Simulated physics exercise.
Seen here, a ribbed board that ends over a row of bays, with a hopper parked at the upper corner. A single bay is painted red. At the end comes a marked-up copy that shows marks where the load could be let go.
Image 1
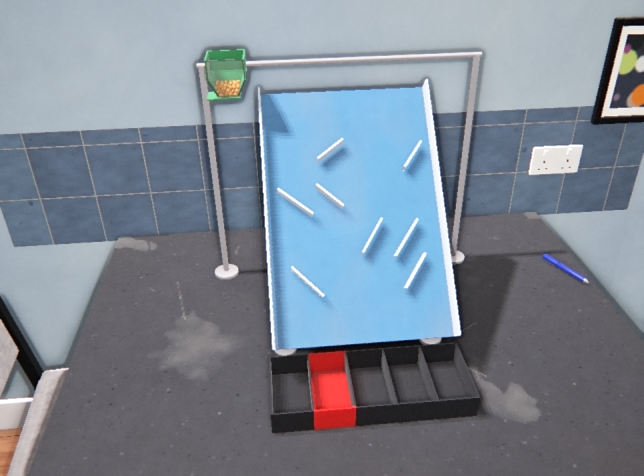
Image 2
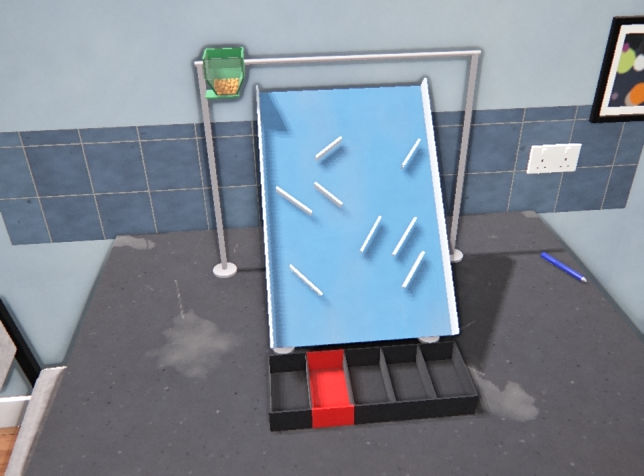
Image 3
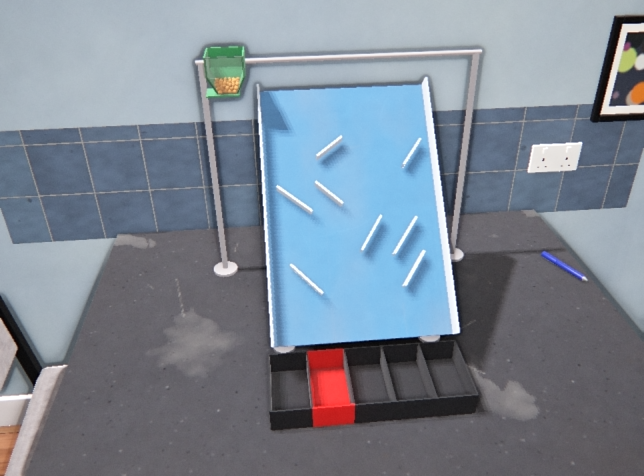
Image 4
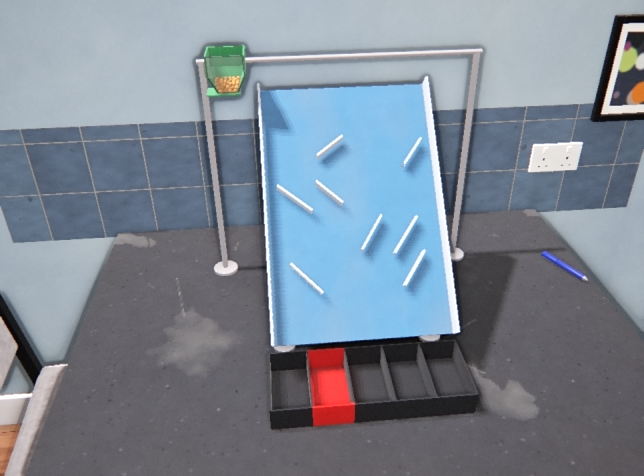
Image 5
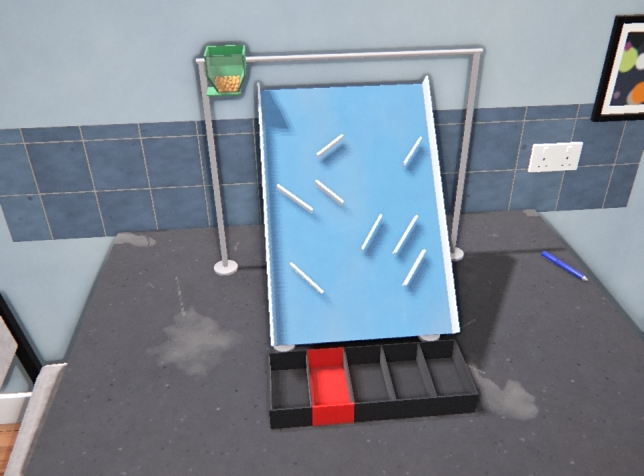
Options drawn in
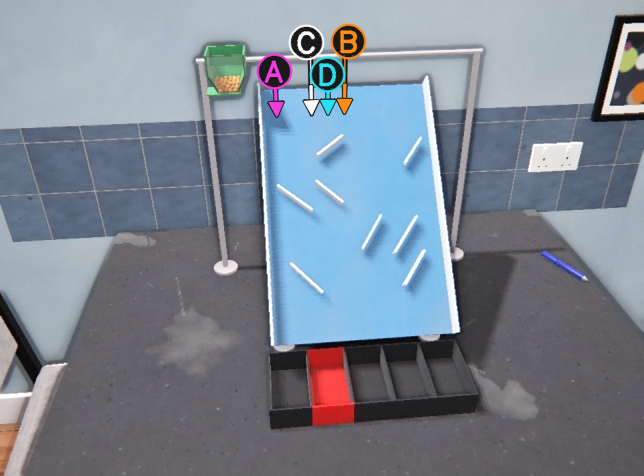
At the start, a green hopper holding small tan pieces sits at the upper left of a tilted blue board with white ribs, above a row of five bays, one red. Through to the end, the hopper and board stay put, with only a very slight shift of the view.
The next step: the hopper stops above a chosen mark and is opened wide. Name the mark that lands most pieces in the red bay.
Best: B.
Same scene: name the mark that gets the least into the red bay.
Here it is mark A.
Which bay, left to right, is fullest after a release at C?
It is the third one.
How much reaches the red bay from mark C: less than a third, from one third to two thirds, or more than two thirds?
It is less than a third.
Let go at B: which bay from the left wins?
The second.
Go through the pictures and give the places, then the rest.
In the first frame, hopper near (229, 88), roasted chickpeas, door shut.
In the second frame, ribs (316, 157) to (341, 137), (403, 165) to (420, 139), (276, 187) to (311, 212).
In the third frame, ribs (316, 181) to (343, 203), (362, 250) to (381, 215), (395, 253) to (417, 216).
In the fourth frame, ribs (291, 264) to (323, 292), (406, 285) to (425, 250).
In the fifth frame, red bay near (333, 413), number 2 of 5 from the left.
On the marked copy, mark A meets the board at (276, 111); mark B meets the board at (344, 108); mark C meets the board at (311, 109); mark D meets the board at (328, 109).
If A is chosen, a small share in the red bay, the bulk in other bays, only a few outside the box.
If B is chosen, close to two thirds in the red bay, close to a third in other bays, only a few outside the box.
If C is chosen, close to a quarter in the red bay, close to half in other bays, a small share held on the board, a small share outside the box.
If D is chosen, close to a quarter in the red bay, close to half in other bays, a small share held on the board, only a few outside the box.
